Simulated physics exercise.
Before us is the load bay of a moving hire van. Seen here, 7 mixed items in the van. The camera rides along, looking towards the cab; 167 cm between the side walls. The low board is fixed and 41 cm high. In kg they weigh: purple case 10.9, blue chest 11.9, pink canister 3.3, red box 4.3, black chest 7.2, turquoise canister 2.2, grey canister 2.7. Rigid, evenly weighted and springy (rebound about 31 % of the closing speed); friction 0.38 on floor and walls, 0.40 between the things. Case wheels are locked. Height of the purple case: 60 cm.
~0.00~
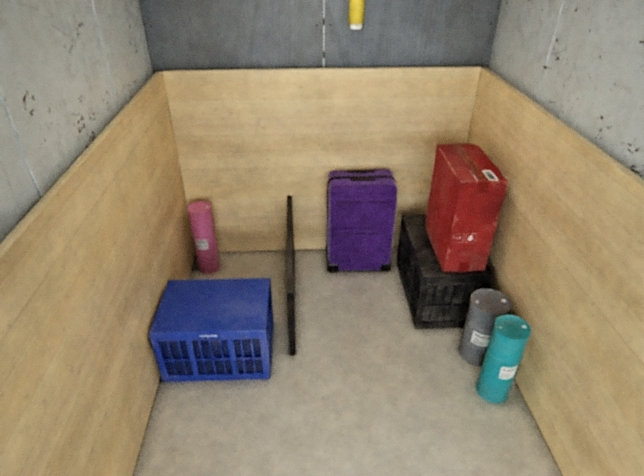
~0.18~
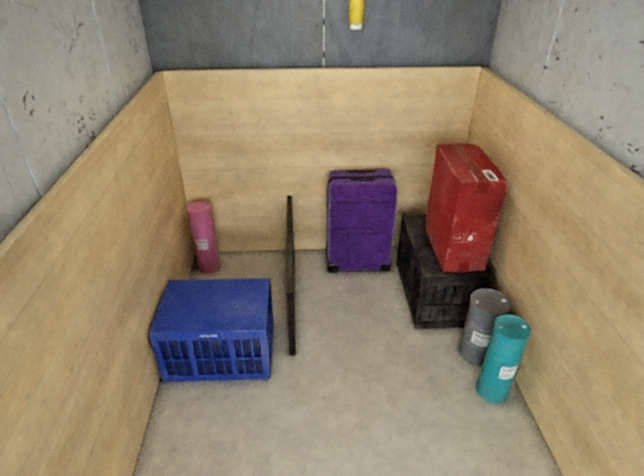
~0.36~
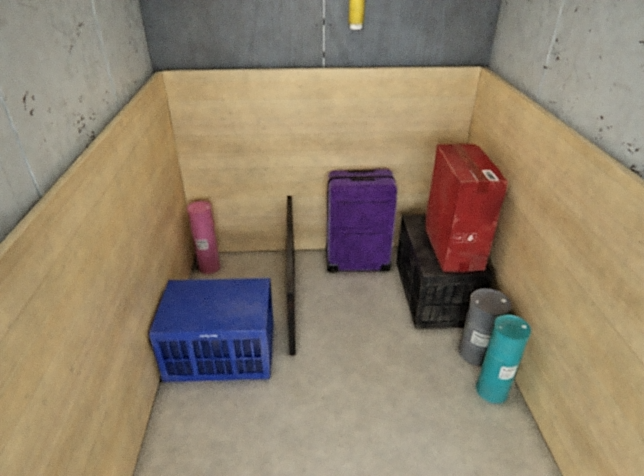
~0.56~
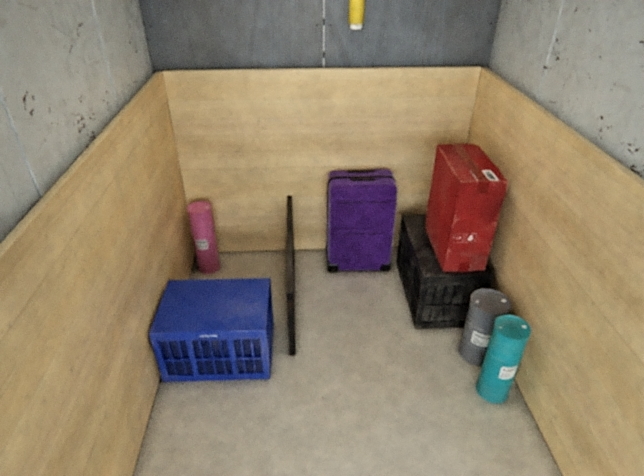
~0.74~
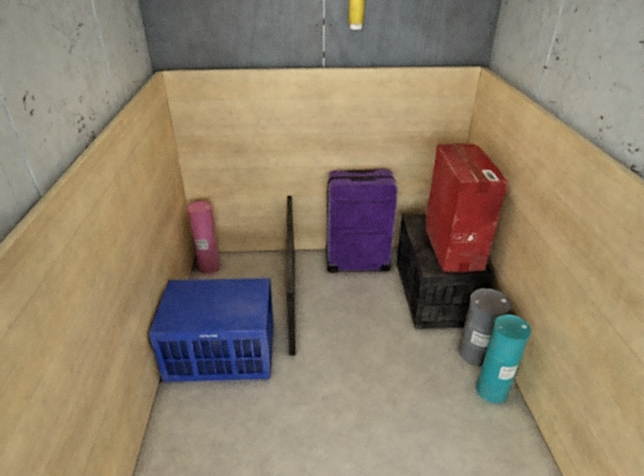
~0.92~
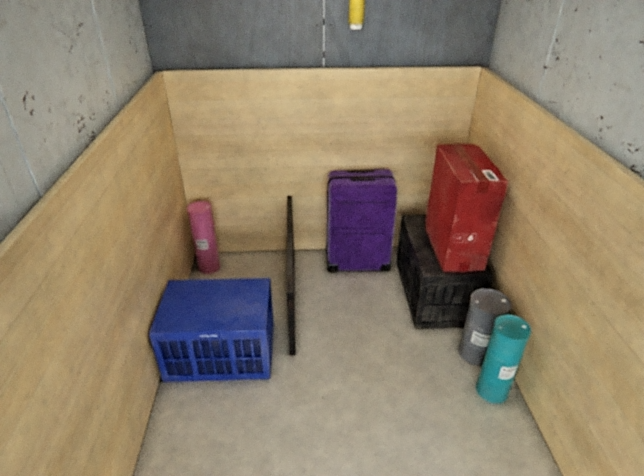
Nothing moves as a purple case, chests, canisters and a red box sit in the bay.
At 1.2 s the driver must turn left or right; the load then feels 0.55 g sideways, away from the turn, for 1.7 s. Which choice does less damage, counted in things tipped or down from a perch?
Less is lost turning left.
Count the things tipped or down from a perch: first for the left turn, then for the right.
Turning left 1, turning right 2.
Turning left. By 1.62 s, force 0.55 g right; purple case 4 cm from its spot near (366, 221); blue chest 4 cm from its spot near (226, 328); pink canister tilted 14°.
By 1.72 s, force 0.55 g right; purple case 8 cm from its spot near (373, 221); blue chest 8 cm from its spot near (235, 328); pink canister tilted 33°.
By 1.92 s, force 0.55 g right; purple case 9 cm from its spot near (374, 220); blue chest 9 cm from its spot near (236, 329); pink canister on its side.
When it is over (3.5 s), lying over in the van, pink canister; the other 6 within 15 cm of the start. End places, in pixels of the last picture, purple case near (374, 220), blue chest near (236, 329).
Turning right instead, red box and turquoise canister tipped over or down from a perch, 2 of 7 in all.
